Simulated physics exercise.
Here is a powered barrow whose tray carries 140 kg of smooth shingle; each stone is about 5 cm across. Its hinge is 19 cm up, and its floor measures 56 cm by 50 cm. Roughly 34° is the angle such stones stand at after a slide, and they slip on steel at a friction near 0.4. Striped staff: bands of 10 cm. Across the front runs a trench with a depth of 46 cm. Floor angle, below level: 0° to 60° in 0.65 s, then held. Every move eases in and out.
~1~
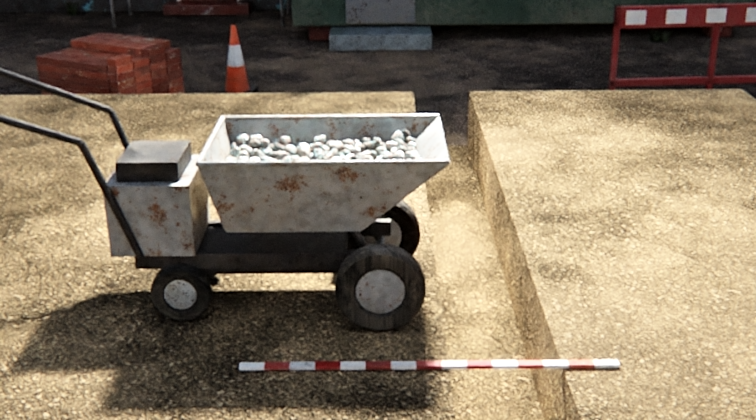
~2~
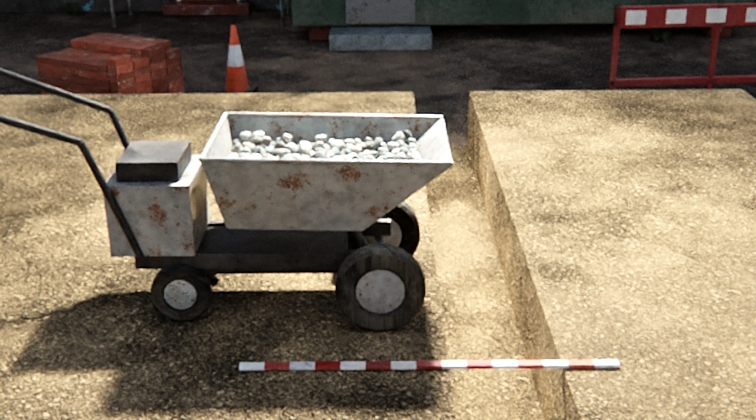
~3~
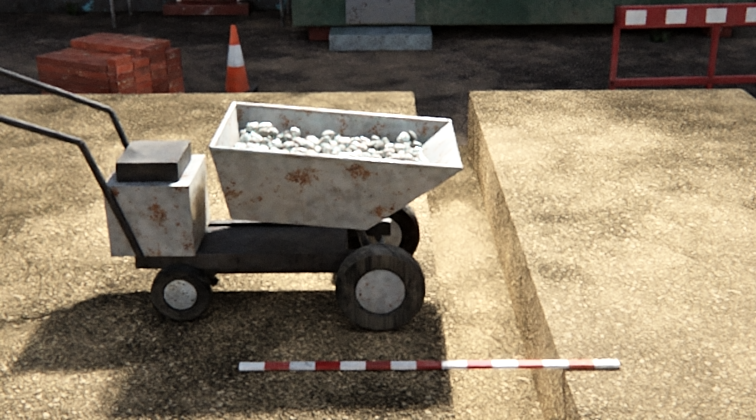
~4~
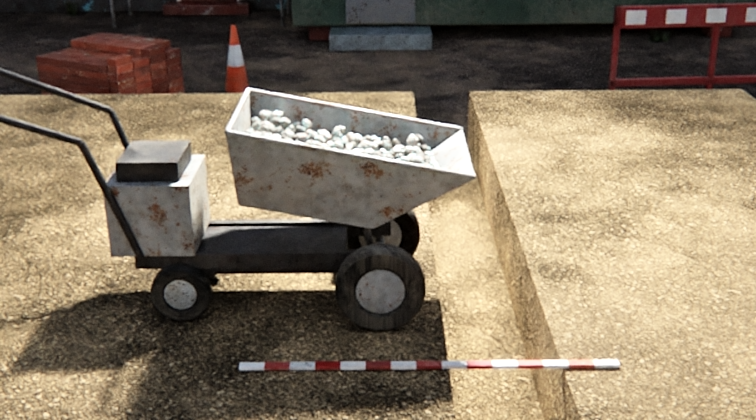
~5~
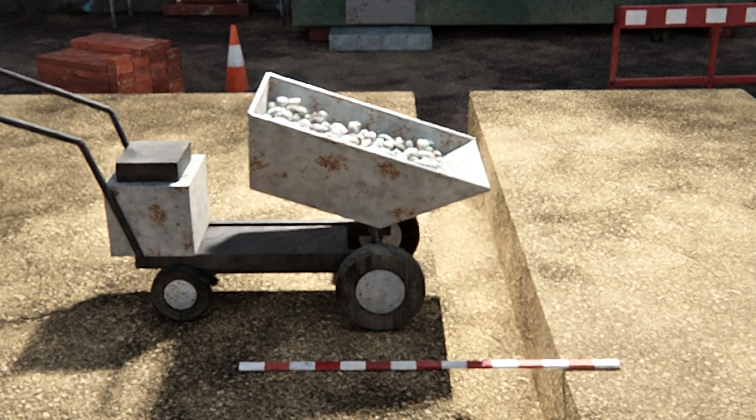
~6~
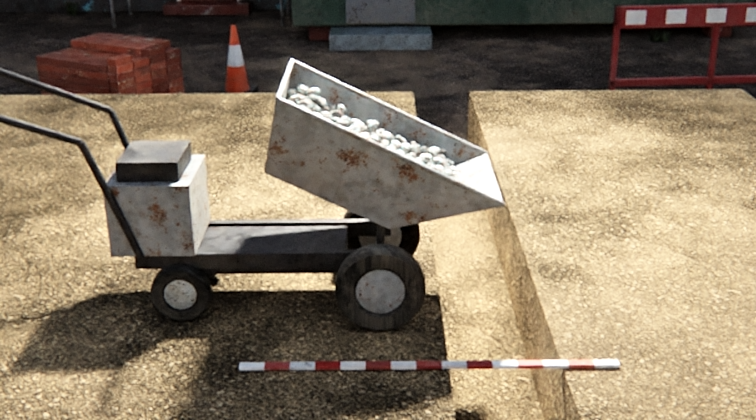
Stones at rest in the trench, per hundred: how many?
Approx. 17 %.
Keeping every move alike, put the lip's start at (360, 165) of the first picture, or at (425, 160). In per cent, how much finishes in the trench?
Near 90 and near 35 percent.
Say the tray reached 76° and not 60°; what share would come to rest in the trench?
Expect roughly 25 per cent.
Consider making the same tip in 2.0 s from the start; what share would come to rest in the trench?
Probably about 25 in a hundred.
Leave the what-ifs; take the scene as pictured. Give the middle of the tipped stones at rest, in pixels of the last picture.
At about pixel (604, 290) in the last view.
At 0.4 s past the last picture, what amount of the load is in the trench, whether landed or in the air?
By that moment, roughly 0 per cent of the load.
Then, 0.2 s after the last picture the floor is at 51°, 100 % in the tray; the foremost stones are at (504, 230).
Then, 0.4 s after the last picture the floor is at 60°, 87 % in the tray, 2 % in the trench, 11 % past the trench; the foremost stones are at (582, 287).
Then, 0.8 s after the last picture the floor is at 60°, 27 % in the tray, 2 % in the trench, 71 % past the trench; the foremost stones are at (741, 304).
Then, 2.8 s after the last picture the floor is at 60°, 0 % in the tray, 17 % in the trench, 83 % past the trench; the foremost stones are past the picture's edge.
